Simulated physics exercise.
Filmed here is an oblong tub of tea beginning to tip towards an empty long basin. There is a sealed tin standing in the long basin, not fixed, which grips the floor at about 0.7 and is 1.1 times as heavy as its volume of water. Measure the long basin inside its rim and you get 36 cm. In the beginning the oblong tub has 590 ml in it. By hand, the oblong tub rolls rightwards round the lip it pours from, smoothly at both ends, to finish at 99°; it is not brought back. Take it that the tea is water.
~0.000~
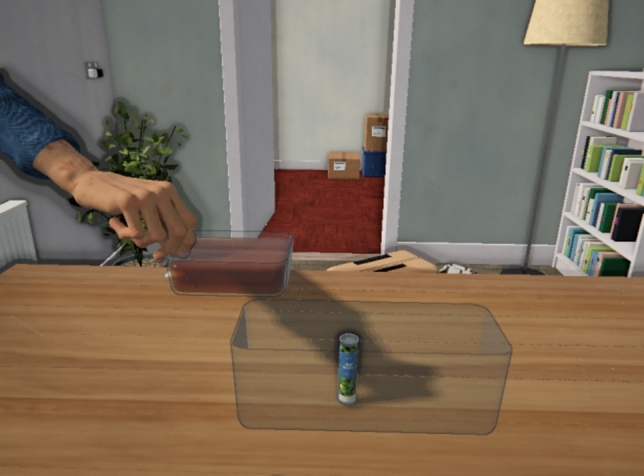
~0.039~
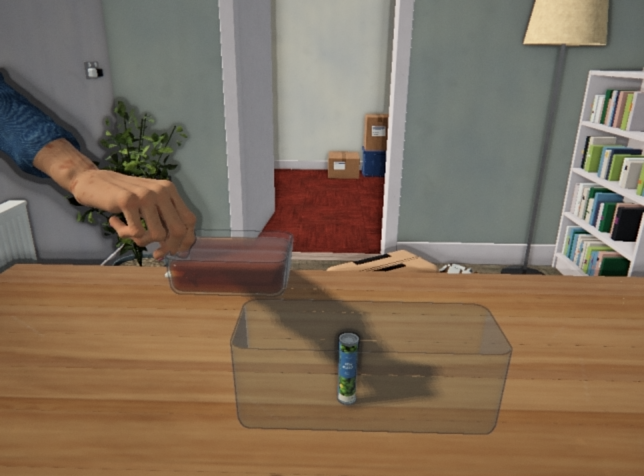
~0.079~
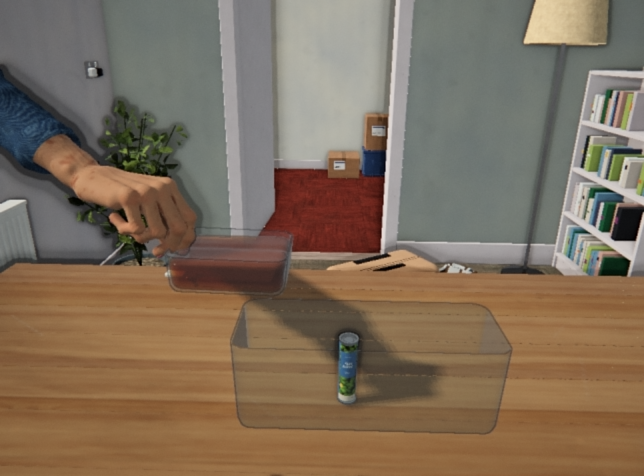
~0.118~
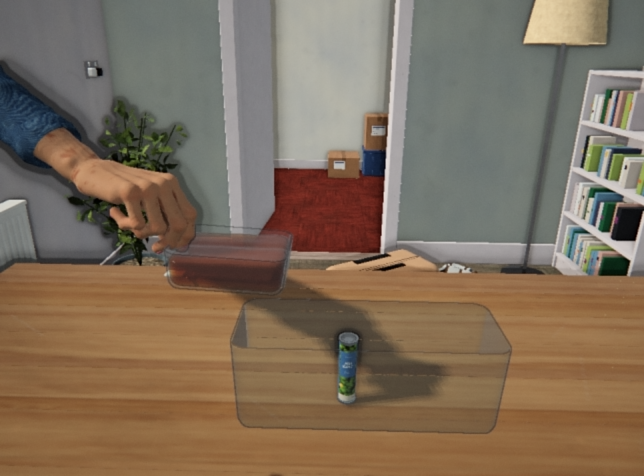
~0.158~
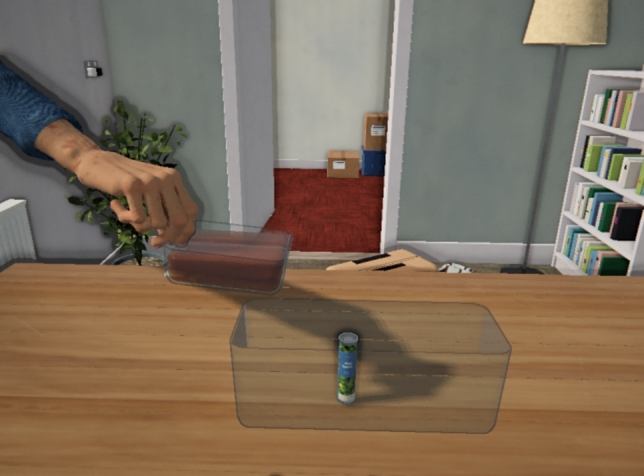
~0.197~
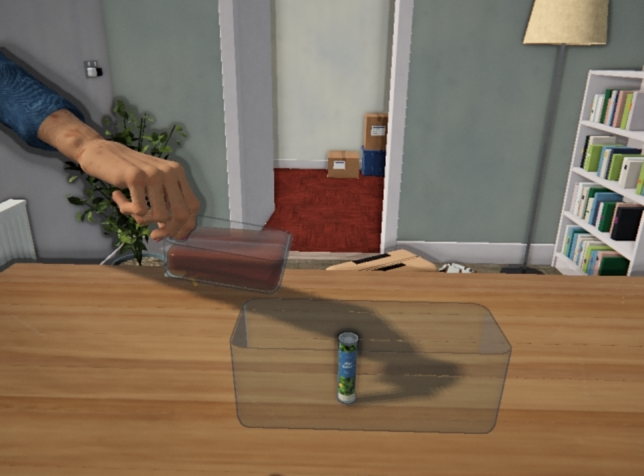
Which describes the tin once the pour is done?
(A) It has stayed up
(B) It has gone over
It has stayed up.
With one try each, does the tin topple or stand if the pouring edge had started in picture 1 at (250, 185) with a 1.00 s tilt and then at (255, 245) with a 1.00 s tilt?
Trial 1 - tin stays standing; trial 2 - tin tips.
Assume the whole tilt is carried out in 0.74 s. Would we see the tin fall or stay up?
Holds steady.
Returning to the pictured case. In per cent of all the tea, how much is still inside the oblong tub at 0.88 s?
Around 4 in a hundred.
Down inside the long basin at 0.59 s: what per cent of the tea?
Roughly 16 percent.
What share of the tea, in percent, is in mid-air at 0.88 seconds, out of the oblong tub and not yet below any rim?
In-air share: About 5 %.
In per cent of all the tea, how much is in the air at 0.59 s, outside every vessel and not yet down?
Near 50 per cent at that time.
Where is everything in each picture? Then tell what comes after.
The first frame shows tilt 0°; pouring edge (290, 248); surface from (180, 249) to (289, 251); the long basin's rim runs from (238, 323) to (499, 329); the tin's top is at (349, 342).
The second frame shows tilt 0°; pouring edge (290, 248); surface from (179, 248) to (288, 251).
The third frame shows tilt 2°; pouring edge (290, 248); surface from (179, 246) to (288, 249).
The fourth frame shows tilt 3°; pouring edge (289, 247); surface from (179, 244) to (288, 248).
The fifth frame shows tilt 6°; pouring edge (289, 247); surface from (178, 241) to (288, 246).
The sixth frame shows tilt 9°; pouring edge (289, 247); surface from (178, 238) to (288, 244).
Then, 0.59 s in, the tilt is 63° and 34 per cent is still to pour; the tin stands where it began.
Then, 0.88 s in, the tilt is 95° and 4 per cent is still to pour; the tin stands where it began.
Then, 1.17 s in, the tilt is 99° and 0 per cent is still to pour; the tin stands where it began.
Then, 1.50 s in, the tilt is 99° and 0 per cent is still to pour; the tin stands where it began.
Finally, the tin stands where it began.
